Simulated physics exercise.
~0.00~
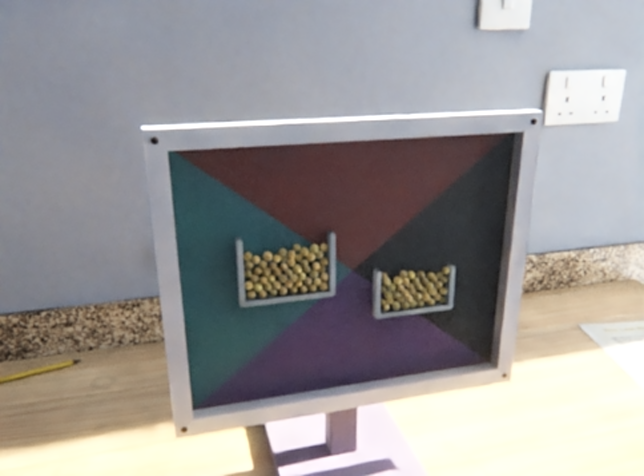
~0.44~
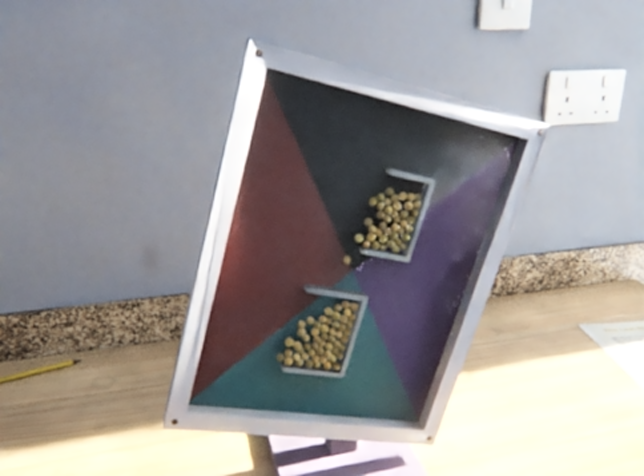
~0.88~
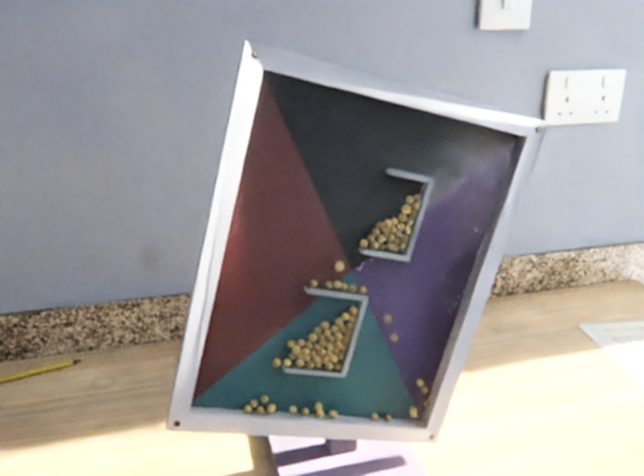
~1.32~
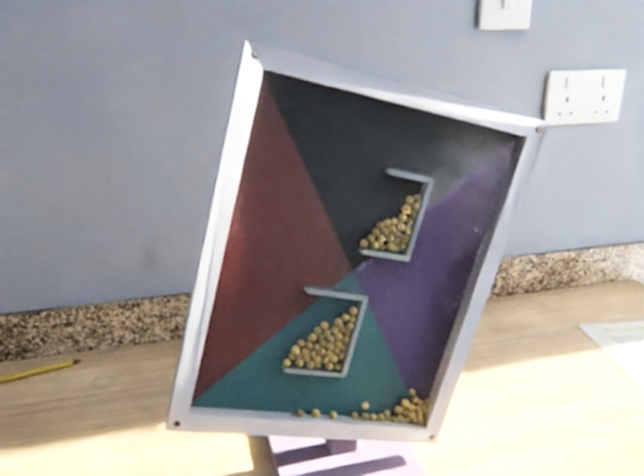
The clip opens on a framed, flat display case painted with red, turquoise, purple and black wedges, standing on a counter, with pale beads filling two small open-topped trays inside. The case swings anticlockwise, nearly onto its side, and the beads shift in the tipped trays. Some spill out, tumbling past the lower tray and scattering along the bottom edge. The case stays tilted as the loose beads roll right and gather in the lower corner. It ends with most beads over turquoise, some over black and purple, and none on red.
